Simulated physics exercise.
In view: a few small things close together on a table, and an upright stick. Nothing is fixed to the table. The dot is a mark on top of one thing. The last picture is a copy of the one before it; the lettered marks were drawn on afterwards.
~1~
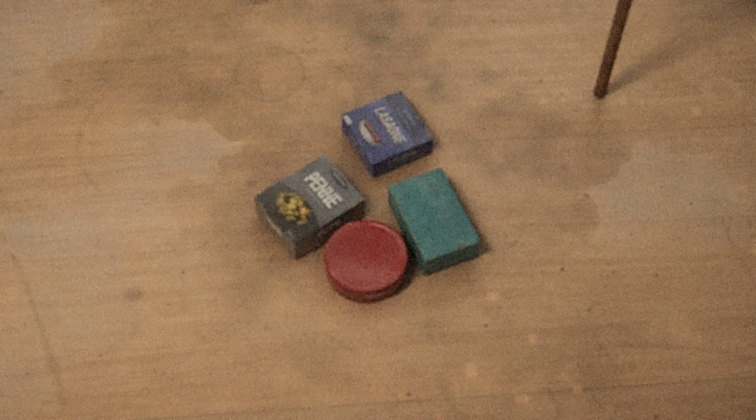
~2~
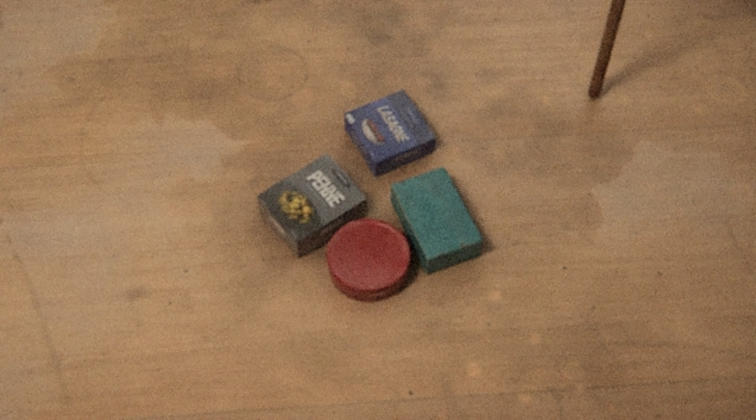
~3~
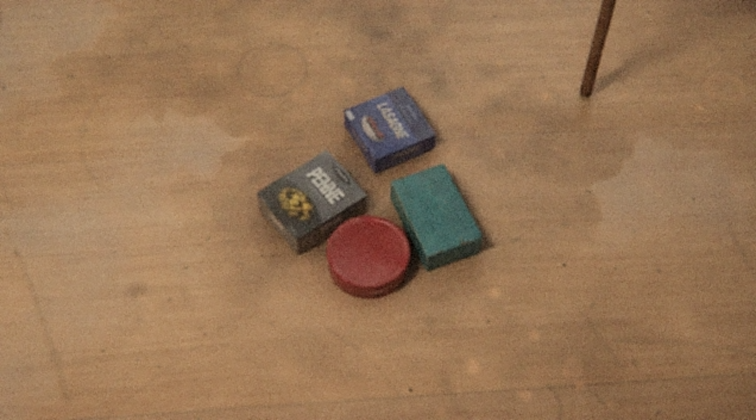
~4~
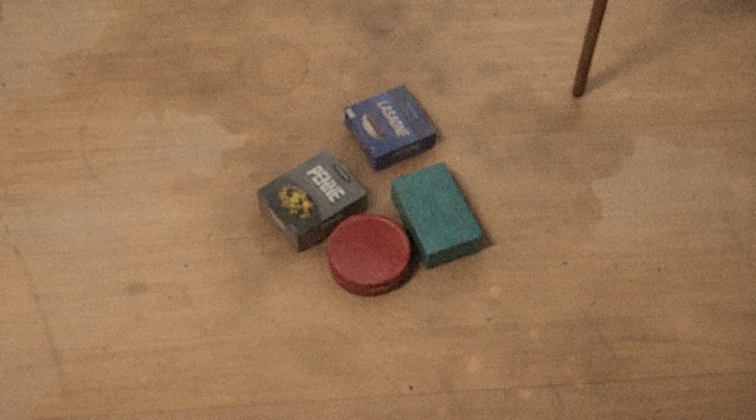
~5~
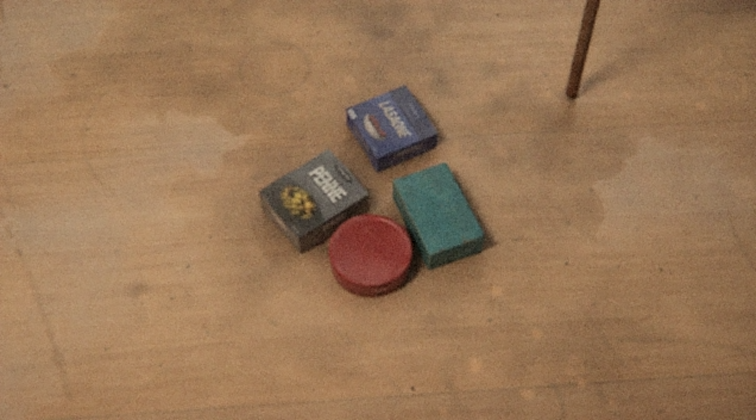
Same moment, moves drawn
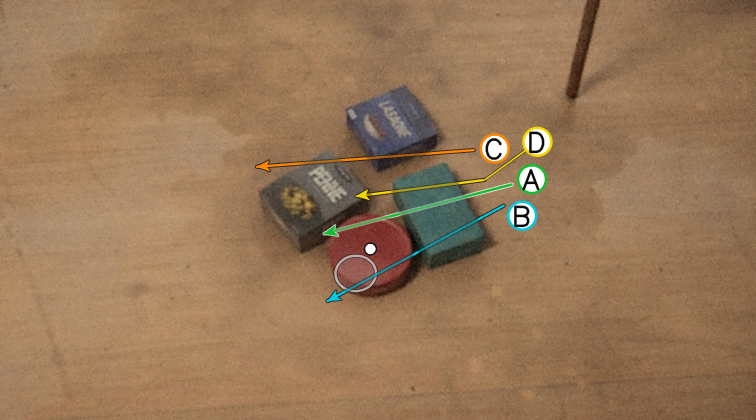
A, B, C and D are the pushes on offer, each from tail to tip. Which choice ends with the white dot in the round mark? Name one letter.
D.
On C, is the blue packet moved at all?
On that stroke, yes.
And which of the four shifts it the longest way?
B.
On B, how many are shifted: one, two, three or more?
It moves three or more.
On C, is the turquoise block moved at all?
No.
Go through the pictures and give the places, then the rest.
The first picture shows turquoise block (433, 221); red jar (366, 262); blue packet (387, 133).
The second picture shows blue packet (390, 132); grey packet (312, 205).
The third picture shows turquoise block (435, 217); red jar (368, 257).
The fourth picture shows blue packet (390, 127); grey packet (313, 200).
The fifth picture shows turquoise block (437, 216); red jar (370, 256); blue packet (392, 128).
On the marked copy, A from (512, 185) to (324, 234); B from (504, 206) to (327, 301); C from (474, 150) to (257, 167); D from (485, 180) to (356, 196); the ring at (356, 273); the white dot at (370, 249).
Following D. Soon after the start, foot of the stick (438, 187); red jar (370, 256); turquoise block (430, 219).
Later, foot of the stick (390, 193); red jar (360, 274); turquoise block (415, 223).
In the end, foot of the stick (356, 197); red jar (358, 280); turquoise block (413, 224); the dot on the red jar is in the ring.
As for the rest, A leaves the dotted thing at (330, 322); B leaves the dotted thing at (225, 258); C leaves the dotted thing at (370, 256).
